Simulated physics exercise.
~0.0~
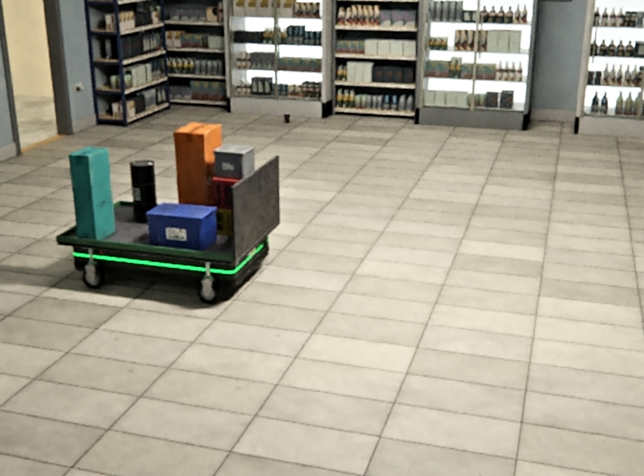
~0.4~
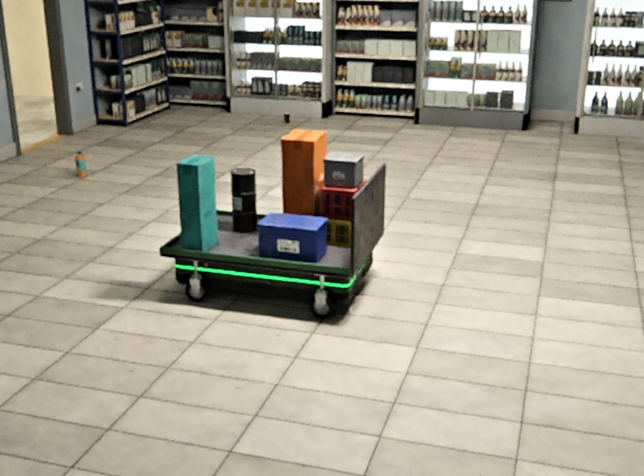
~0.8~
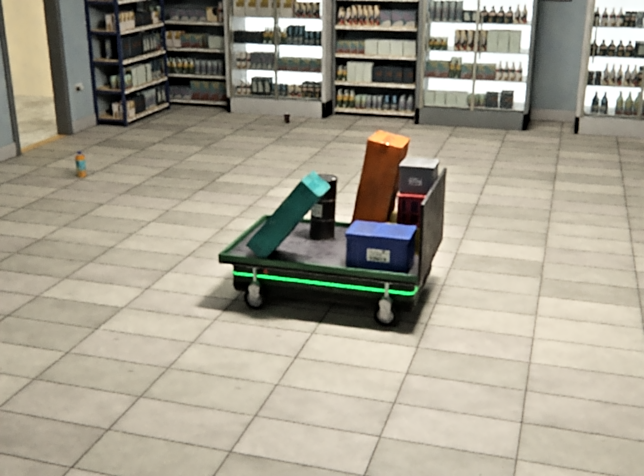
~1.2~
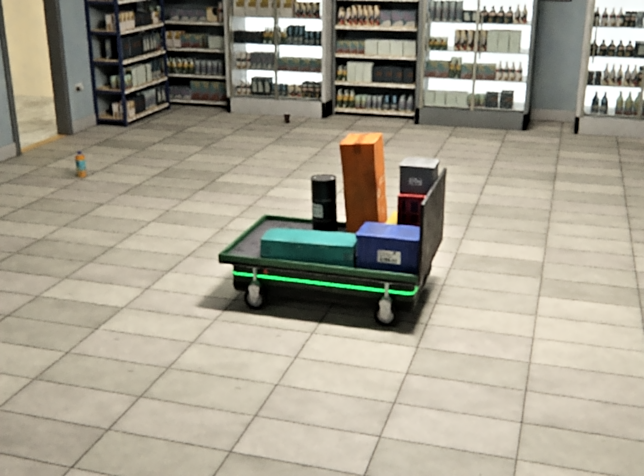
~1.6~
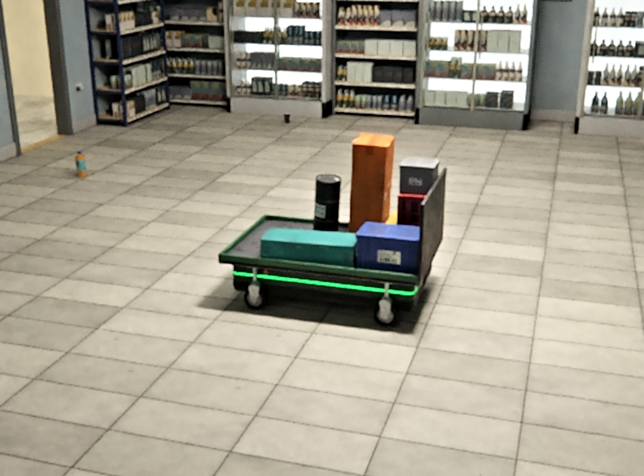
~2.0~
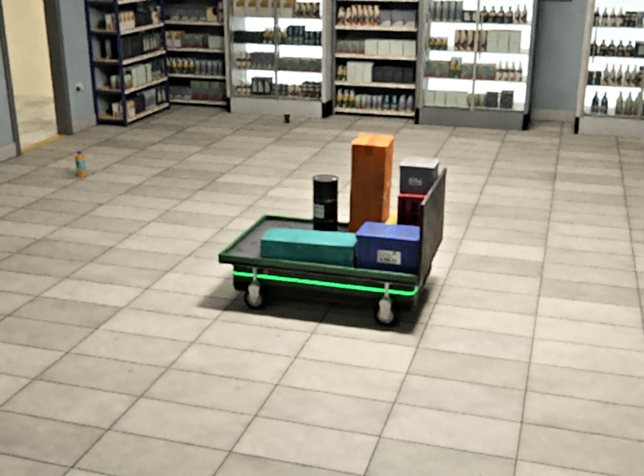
A loaded cart rolls right and stops, and the turquoise box tips onto its side.
